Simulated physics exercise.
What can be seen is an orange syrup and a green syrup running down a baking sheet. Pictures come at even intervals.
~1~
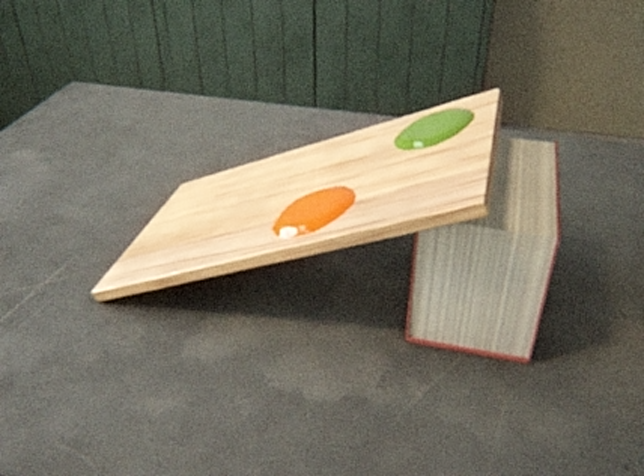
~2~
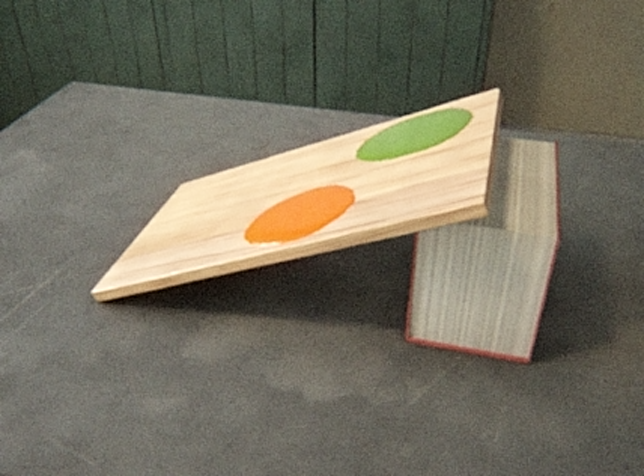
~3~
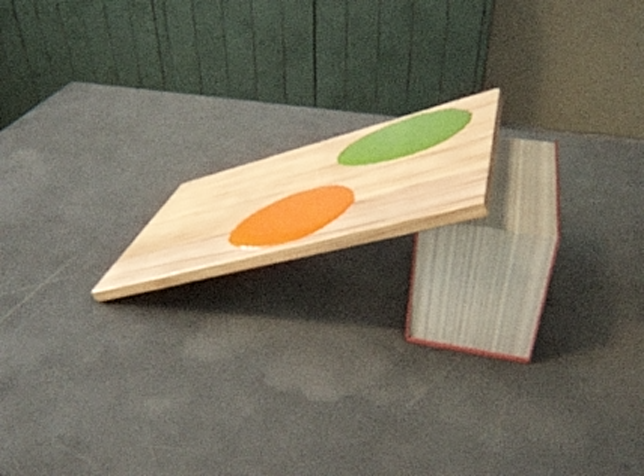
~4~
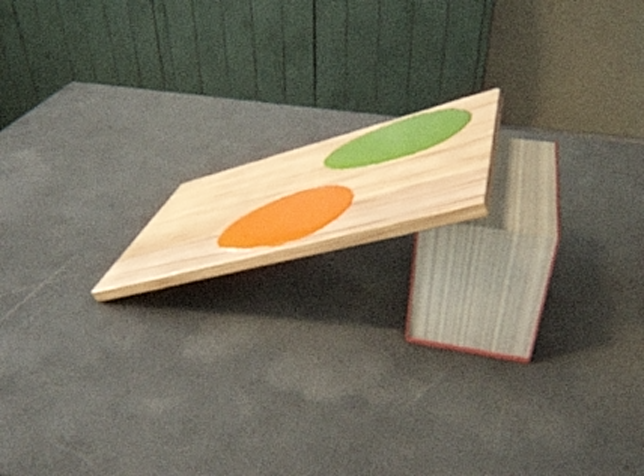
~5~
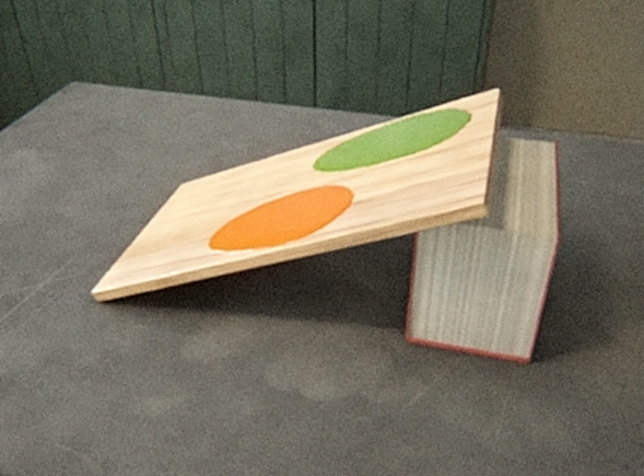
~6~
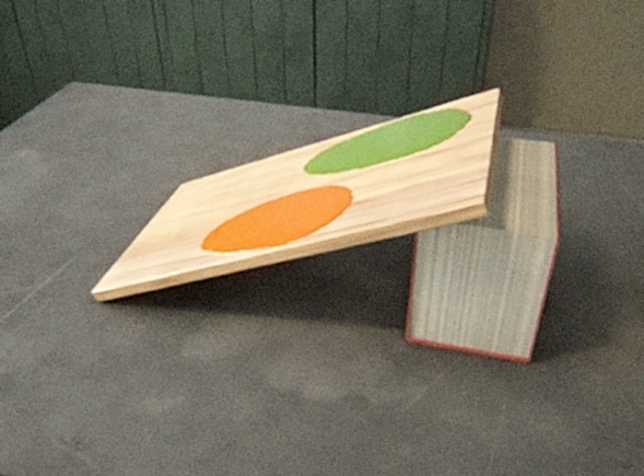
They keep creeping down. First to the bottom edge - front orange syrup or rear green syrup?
The front one.
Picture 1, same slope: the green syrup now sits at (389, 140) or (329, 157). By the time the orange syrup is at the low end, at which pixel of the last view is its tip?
(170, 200) first, then (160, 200).
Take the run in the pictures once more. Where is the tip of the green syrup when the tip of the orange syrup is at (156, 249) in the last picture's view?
I'd put its front somewhere around (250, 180).
A moment on, the orange syrup is close to the edge; the green syrup is three quarters of the way down.
When it is over, the orange syrup is at the low edge; the green syrup is three quarters of the way down.
